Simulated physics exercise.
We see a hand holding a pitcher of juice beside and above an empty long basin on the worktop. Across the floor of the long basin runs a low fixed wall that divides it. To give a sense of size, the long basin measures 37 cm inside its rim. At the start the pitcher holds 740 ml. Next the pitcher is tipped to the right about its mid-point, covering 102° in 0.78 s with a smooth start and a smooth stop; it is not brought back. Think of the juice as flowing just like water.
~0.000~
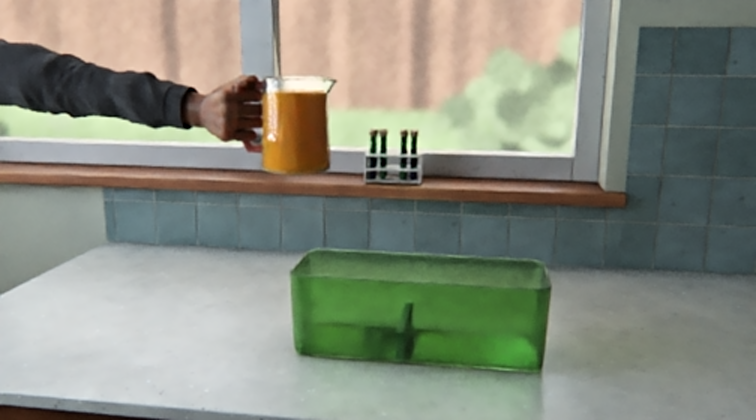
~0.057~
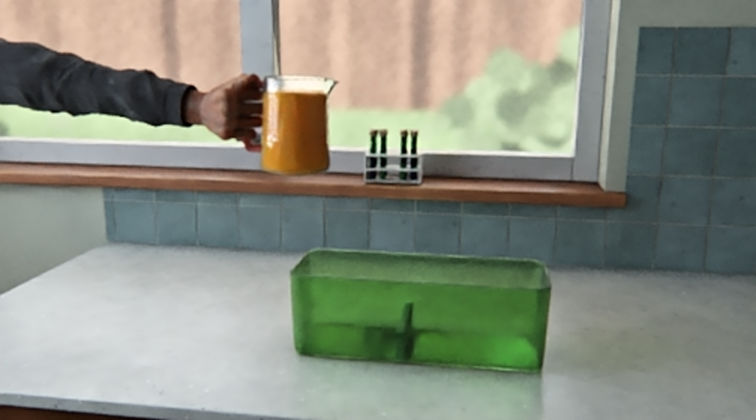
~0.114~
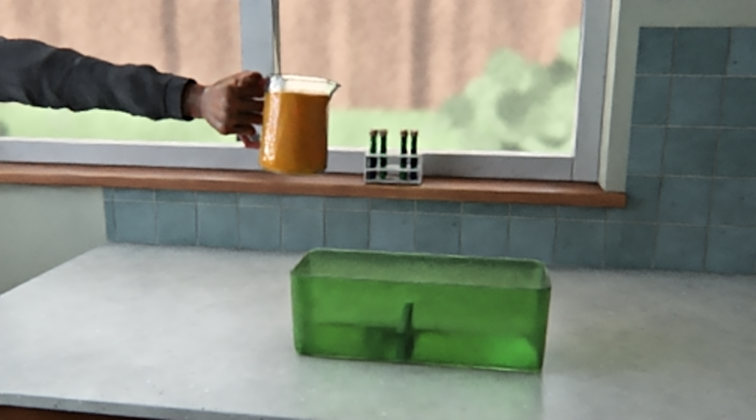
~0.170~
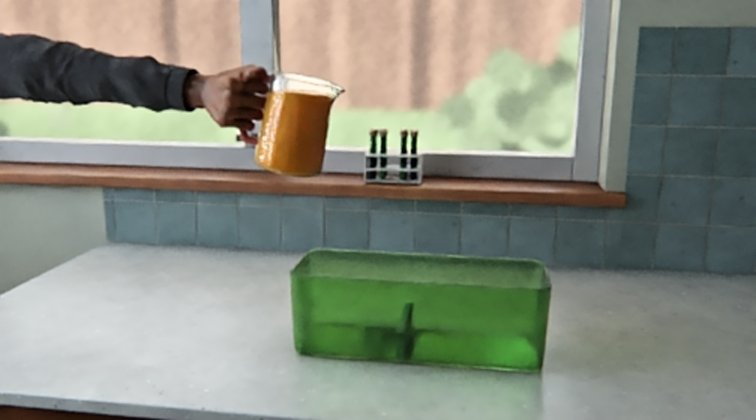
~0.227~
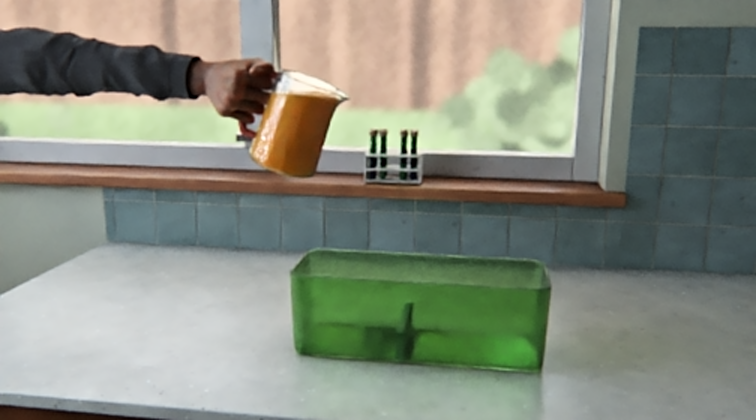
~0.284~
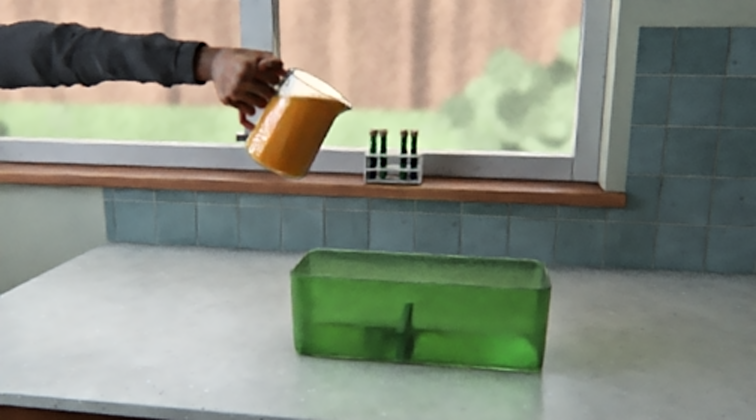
At a kitchen worktop, a hand tilts a pitcher of orange juice rightward above a green basin.
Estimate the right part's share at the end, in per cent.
Roughly 64 per cent is in the right part.
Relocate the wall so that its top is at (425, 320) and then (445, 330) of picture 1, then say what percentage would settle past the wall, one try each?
Respectively close to 10 and 15 %.
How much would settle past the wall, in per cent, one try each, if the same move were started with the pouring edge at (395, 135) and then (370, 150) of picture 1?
Try 1: Approx. 95 %; try 2: Approx. 85 %.
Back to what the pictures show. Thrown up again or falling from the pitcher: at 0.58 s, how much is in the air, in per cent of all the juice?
Close to 22 in a hundred.
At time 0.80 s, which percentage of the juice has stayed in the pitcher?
Around 30 in a hundred.
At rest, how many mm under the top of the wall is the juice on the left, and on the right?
Left 30 mm, right 24 mm.
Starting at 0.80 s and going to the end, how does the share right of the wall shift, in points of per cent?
There is a rise of about 34.
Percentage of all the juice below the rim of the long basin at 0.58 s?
I'd put it near 4 percent.
Then, 0.58 s in, the tilt is 87° and 74 per cent is still to pour, 1 is left of the wall and 3 right of it.
Then, 0.80 s in, the tilt is 102° and 30 per cent is still to pour, 12 is left of the wall and 29 right of it.
Then, 1.03 s in, the tilt is 102° and 9 per cent is still to pour, 20 is left of the wall and 61 right of it.
Then, 1.28 s in, the tilt is 102° and 2 per cent is still to pour, 31 is left of the wall and 63 right of it.
Finally, 35 per cent lies left of the wall, 64 right of it and 1 outside.
